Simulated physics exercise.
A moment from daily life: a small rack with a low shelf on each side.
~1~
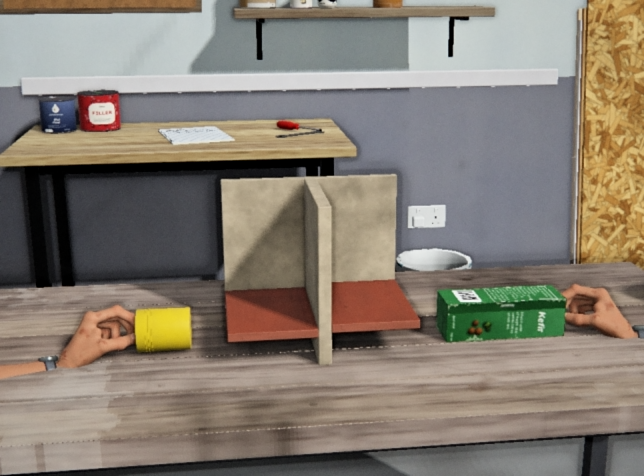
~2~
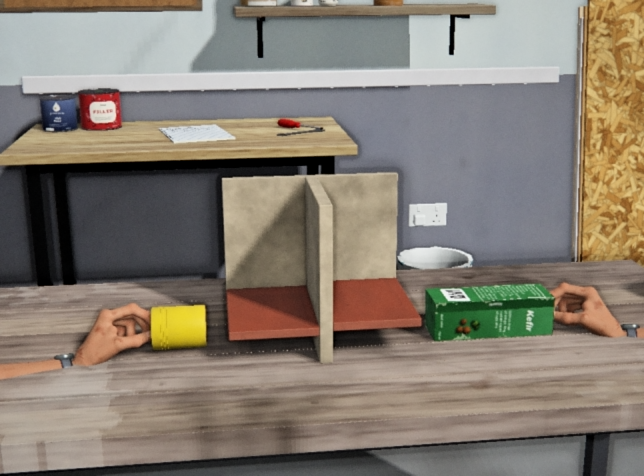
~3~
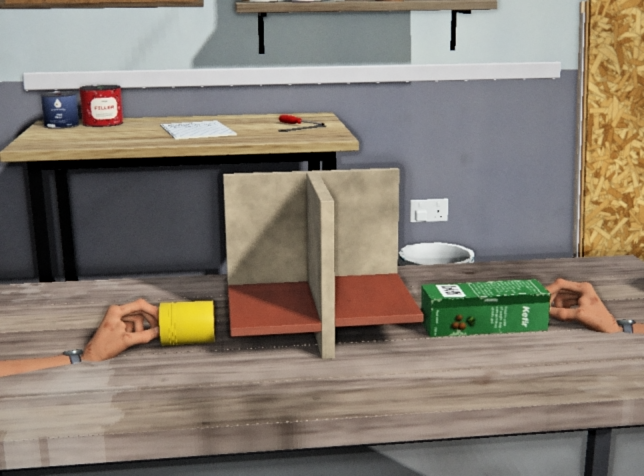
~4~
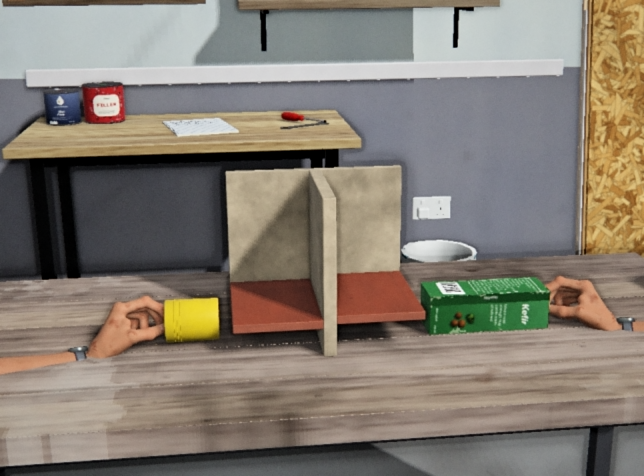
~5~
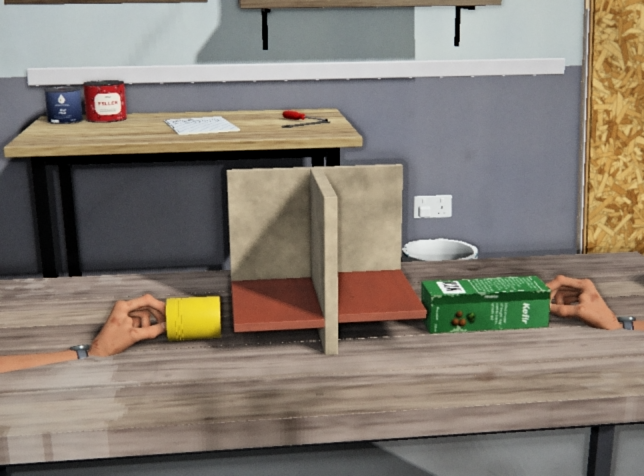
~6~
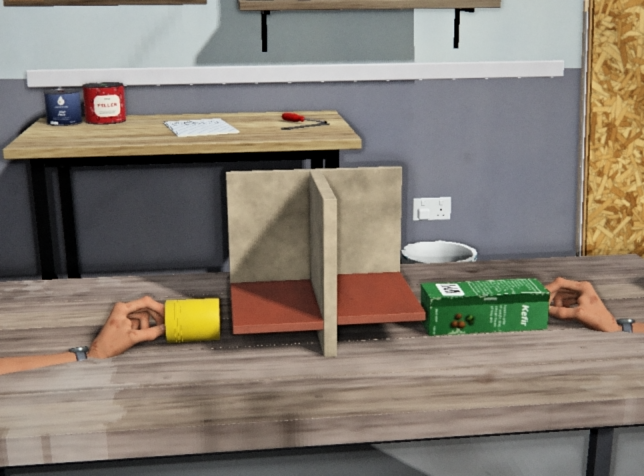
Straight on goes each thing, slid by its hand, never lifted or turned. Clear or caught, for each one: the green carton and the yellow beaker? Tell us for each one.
In order: The green carton most likely gets held up. The yellow beaker most likely gets held up.
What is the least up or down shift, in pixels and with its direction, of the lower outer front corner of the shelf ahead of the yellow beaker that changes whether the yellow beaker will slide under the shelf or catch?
Move it up by around 16 pixels.
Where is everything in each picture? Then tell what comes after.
Hands sliding the things forward; green carton (500, 313); yellow beaker (164, 329); shelf (317, 267), in the first picture.
Hands sliding the things forward; yellow beaker (179, 327); shelf (318, 265), in the second picture.
Hands sliding the things forward; green carton (485, 308); shelf (320, 261), in the third picture.
Hands sliding the things forward; yellow beaker (193, 320); shelf (322, 259), in the fourth picture.
Hands sliding the things forward; green carton (485, 304); shelf (323, 257), in the fifth picture.
Hands sliding the things forward; green carton (484, 306); yellow beaker (193, 320); shelf (322, 259), in the sixth picture.
Then, 0.18 s past the last view, green carton sliding up to the opening near (479, 307); yellow beaker sliding up to the opening near (197, 320).
Then, 0.24 s past the last view, green carton sliding up to the opening near (472, 307); yellow beaker sliding up to the opening near (204, 320).
Finally, the green carton stops at the shelf, near (472, 307); the yellow beaker stops at the shelf, near (206, 320).
